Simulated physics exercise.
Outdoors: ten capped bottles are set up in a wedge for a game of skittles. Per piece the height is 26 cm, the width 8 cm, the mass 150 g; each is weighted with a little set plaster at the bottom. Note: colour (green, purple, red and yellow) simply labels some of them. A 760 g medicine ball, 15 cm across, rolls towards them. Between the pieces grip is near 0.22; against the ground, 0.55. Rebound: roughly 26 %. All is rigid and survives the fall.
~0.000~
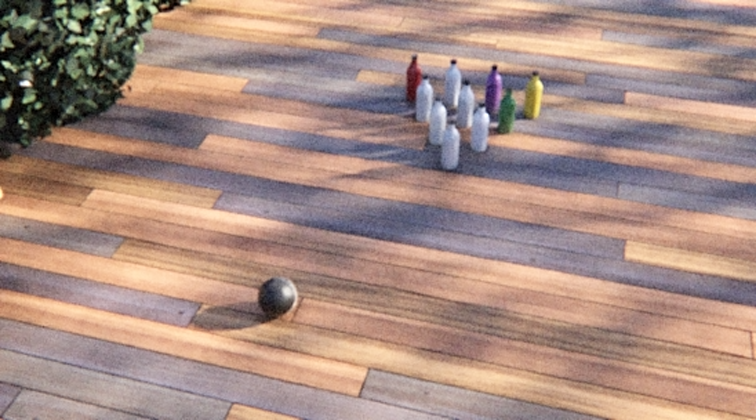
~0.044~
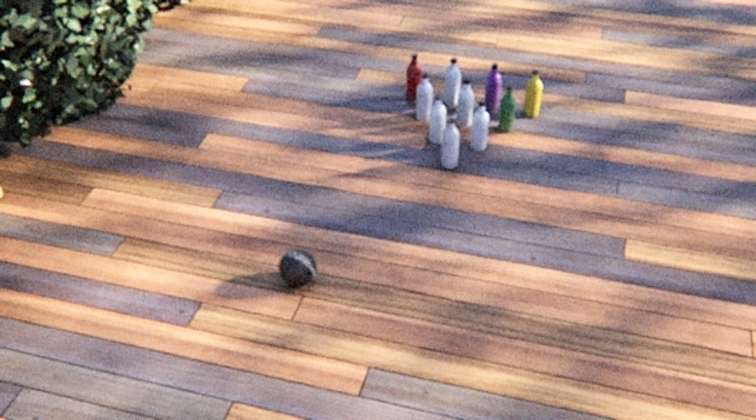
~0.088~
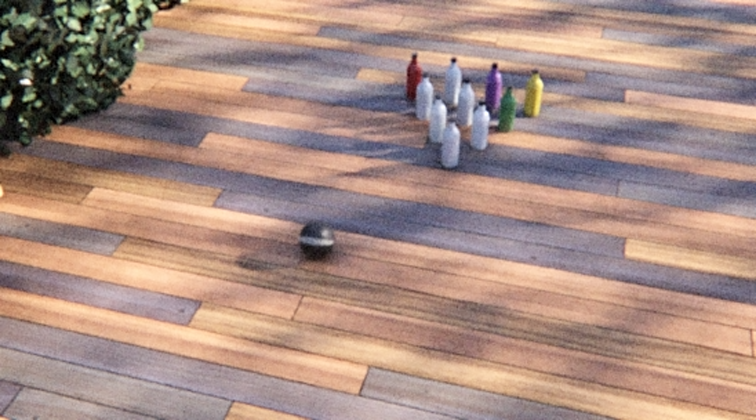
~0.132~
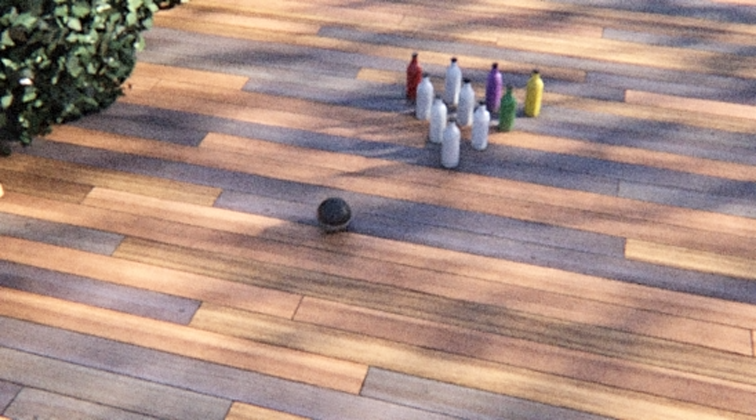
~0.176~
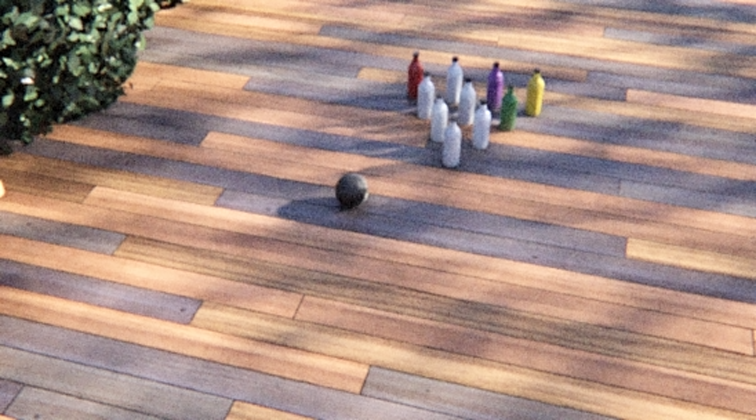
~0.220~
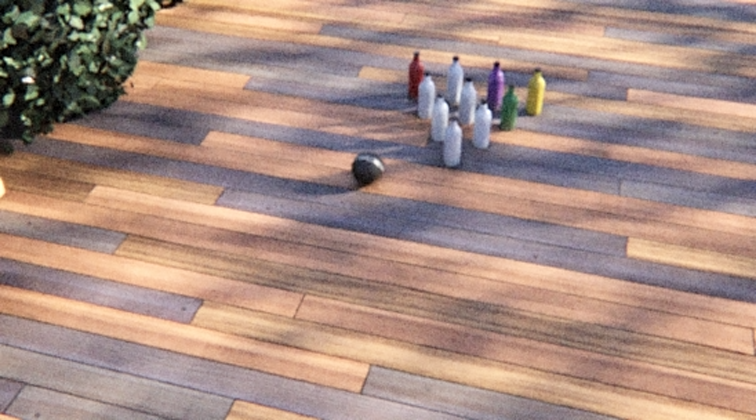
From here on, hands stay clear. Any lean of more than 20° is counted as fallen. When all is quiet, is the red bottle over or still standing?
Once things settle, I'd say it goes down.
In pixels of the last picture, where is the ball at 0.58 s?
Check around pixel (439, 53).
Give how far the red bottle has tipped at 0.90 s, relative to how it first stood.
Close to 60° of tilt compared with the start.
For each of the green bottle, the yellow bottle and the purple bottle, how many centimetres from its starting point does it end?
Moved: Green 0, yellow 0, purple 0.
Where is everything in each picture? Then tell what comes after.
In the first frame (each place is the centre of the face we see best), ball (277, 297) 1.13 m before the front row; red bottle (412, 80); green bottle (508, 113); purple bottle (491, 91); all in place.
Ball (298, 267) 96 cm before the front row; red bottle (412, 79), in the second frame.
Ball (317, 239) 78 cm before the front row; red bottle (412, 79), in the third frame.
Ball (334, 214) 61 cm before the front row; red bottle (413, 78), in the fourth frame.
Ball (352, 190) 43 cm before the front row; red bottle (414, 78), in the fifth frame.
Ball (368, 168) 26 cm before the front row; red bottle (414, 77); yellow bottle (540, 93); green bottle (510, 110); all in place, in the sixth frame.
By 0.46 s, ball still moving; 3 of the 10 bottles over; red bottle tilted 54°.
By 0.58 s, ball still moving; 3 of the 10 bottles over; red bottle on its side; purple bottle tilted 19°.
By 0.90 s, ball still moving; 3 of the 10 bottles over; red bottle tilted 59°.
When it is over (1.4 s), ball rolling away; 3 of the 10 bottles over; red bottle lying flat; green bottle unmoved; purple bottle unmoved. In pixels of the last frame, middles, green bottle near (510, 106).
